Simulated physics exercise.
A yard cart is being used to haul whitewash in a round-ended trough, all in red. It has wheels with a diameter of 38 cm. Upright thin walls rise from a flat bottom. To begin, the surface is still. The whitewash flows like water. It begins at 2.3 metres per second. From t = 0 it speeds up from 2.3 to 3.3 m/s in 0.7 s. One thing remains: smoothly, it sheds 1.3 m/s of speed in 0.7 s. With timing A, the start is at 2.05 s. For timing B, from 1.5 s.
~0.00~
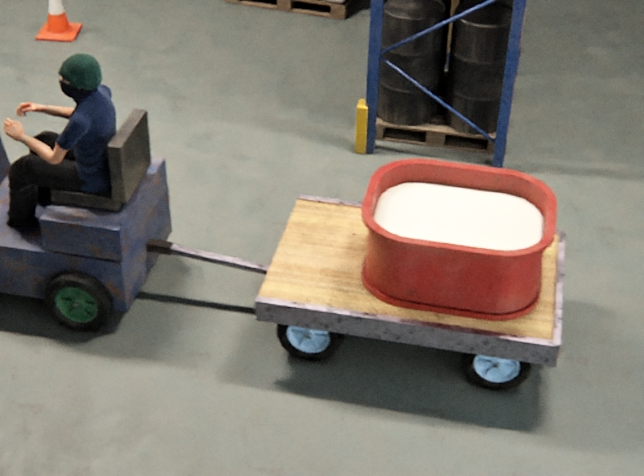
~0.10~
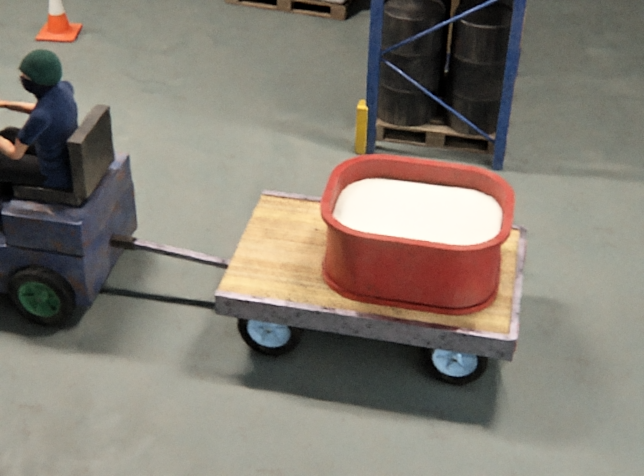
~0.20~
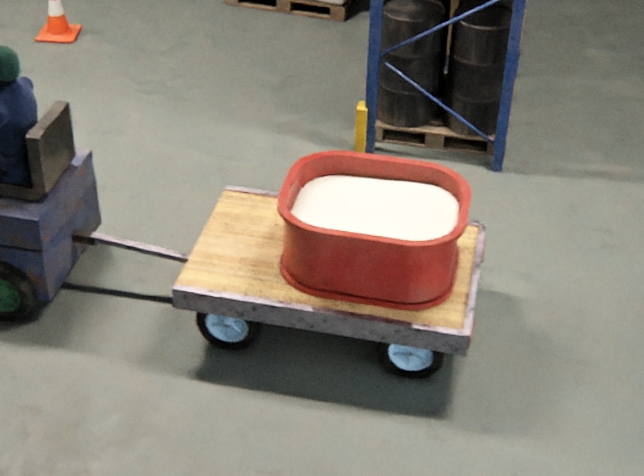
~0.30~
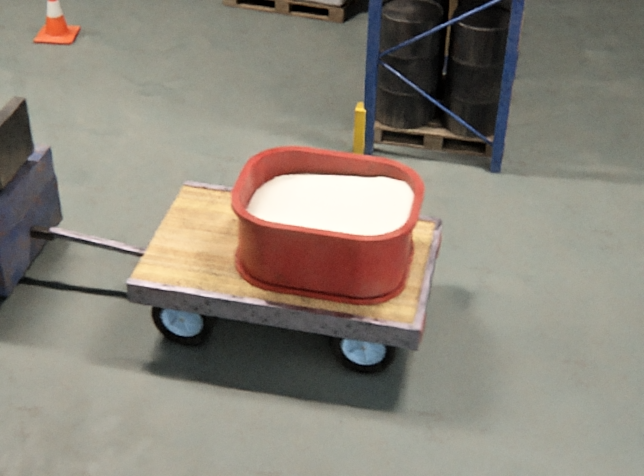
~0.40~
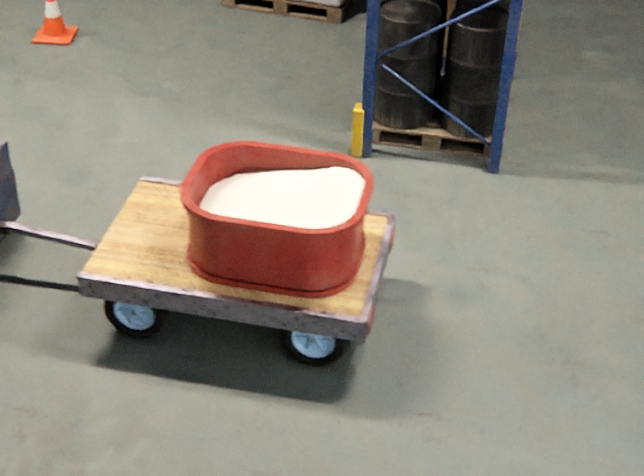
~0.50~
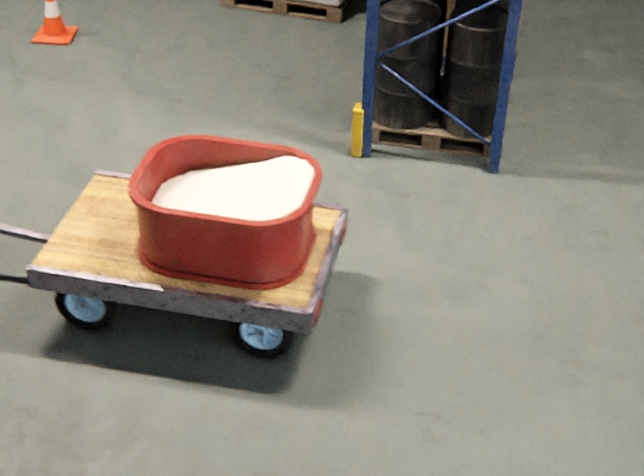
A cart towed by a driver's vehicle rolls left as white liquid slopes up toward its tub's rear.
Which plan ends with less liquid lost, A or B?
Less is lost with plan B.
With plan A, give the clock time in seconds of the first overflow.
The first spill happens at roughly 1.0 s.
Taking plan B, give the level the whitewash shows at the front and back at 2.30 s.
About 48 cm in front; about 16 cm behind.
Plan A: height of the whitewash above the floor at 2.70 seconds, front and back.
Close to 46 cm at the front end and 10 cm at the back end.
For plan A, 2.70 s in, front 46 cm, middle 24 cm, back 9 cm above the floor; the loss stands at 2 per cent, mostly over the back, some over the front.
For plan A, 5.74 s in, the loss stands at 14 per cent, over the front, 28 of 199 litres.
For plan B, 2.30 s in, front 48 cm, middle 25 cm, back 15 cm above the floor; the loss stands at 1 per cent, over the back and the front.
For plan B, 5.18 s in, the loss stands at 5 per cent, over the back and the front, 10 of 199 litres.
